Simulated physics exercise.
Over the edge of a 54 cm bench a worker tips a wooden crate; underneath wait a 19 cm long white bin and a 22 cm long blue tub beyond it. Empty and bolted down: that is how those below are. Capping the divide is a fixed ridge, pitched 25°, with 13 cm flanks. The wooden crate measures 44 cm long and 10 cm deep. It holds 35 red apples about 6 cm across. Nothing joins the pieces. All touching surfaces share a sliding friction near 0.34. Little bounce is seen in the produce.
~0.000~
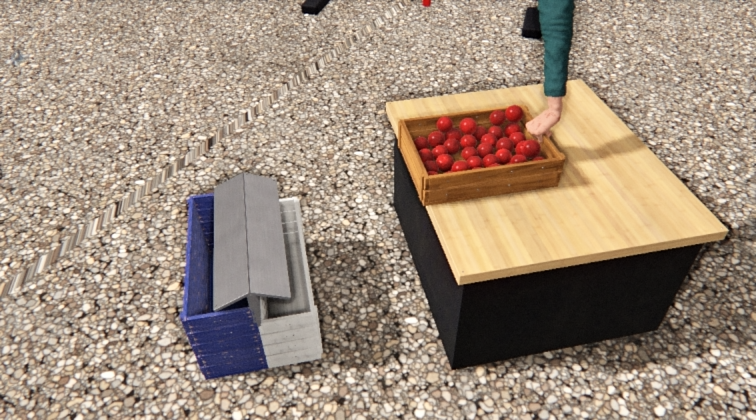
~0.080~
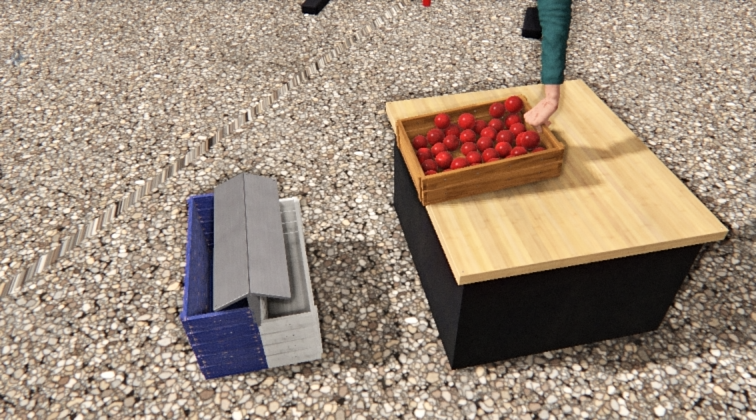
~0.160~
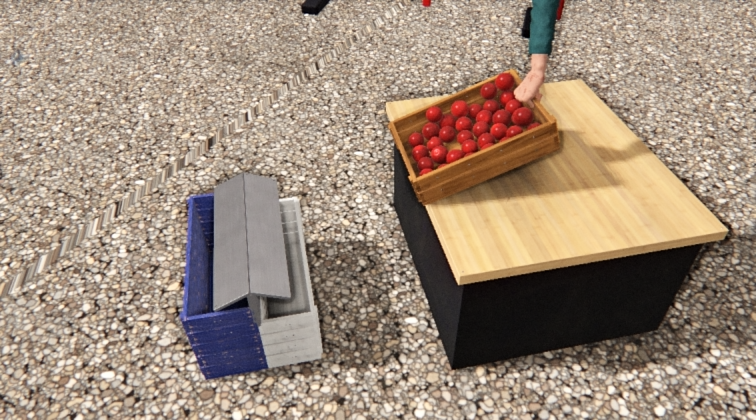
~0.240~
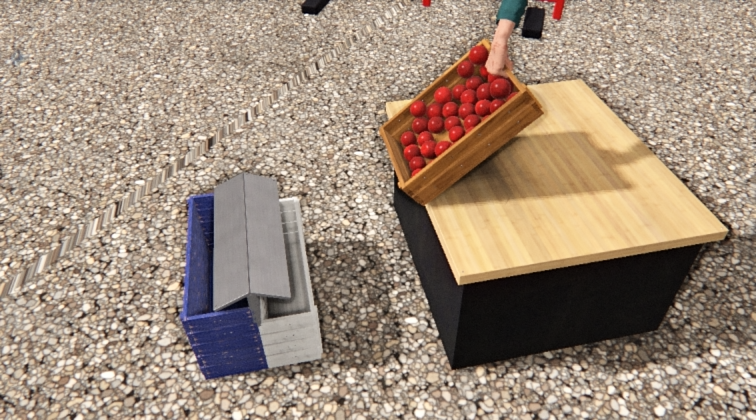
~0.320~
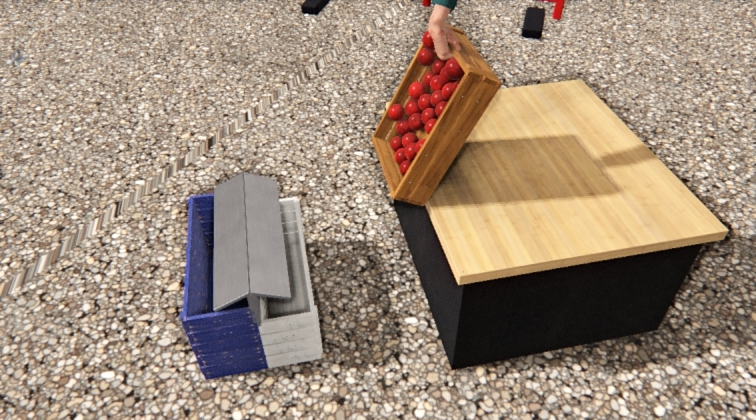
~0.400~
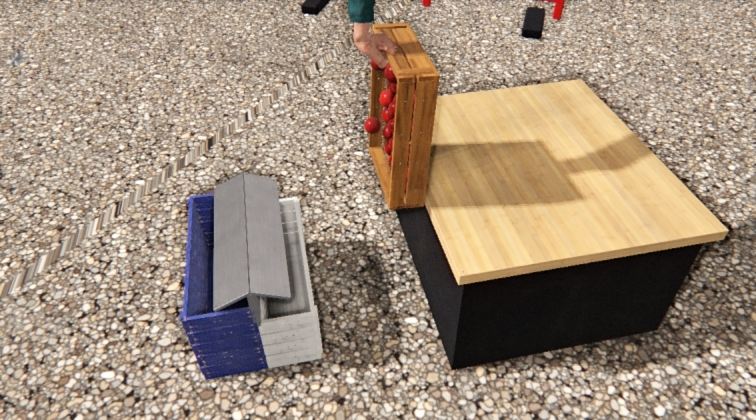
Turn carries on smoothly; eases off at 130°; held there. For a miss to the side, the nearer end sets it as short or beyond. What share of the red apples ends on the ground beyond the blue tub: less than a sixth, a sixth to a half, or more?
I'd expect one sixth to one half of the load to land on the ground beyond the blue tub.
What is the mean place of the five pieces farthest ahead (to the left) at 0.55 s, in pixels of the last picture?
The five leading pieces sit around (291, 118) in the last view.
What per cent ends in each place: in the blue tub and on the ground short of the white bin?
First place roughly 5 per cent, second place roughly 65 per cent.
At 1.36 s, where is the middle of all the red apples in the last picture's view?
The middle lies near (320, 287).
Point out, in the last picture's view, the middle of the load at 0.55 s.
Around (336, 158).
After 0.55 s, tilt 122°; 10 still in the wooden crate and 25 in the air.
After 0.75 s, tilt 130°; 4 in the white bin, 1 in the blue tub, 4 on the ground short of the white bin and 26 in the air.
After 1.01 s, tilt 130°; 4 in the white bin, 1 in the blue tub, 15 on the ground short of the white bin, 4 on the ground beyond the blue tub and 11 in the air.
Final count (at 1.36 s), 3 in the white bin, 1 in the blue tub, 22 on the ground short of the white bin and 9 on the ground beyond the blue tub. Asked share, 9 of 35, 26 per cent.
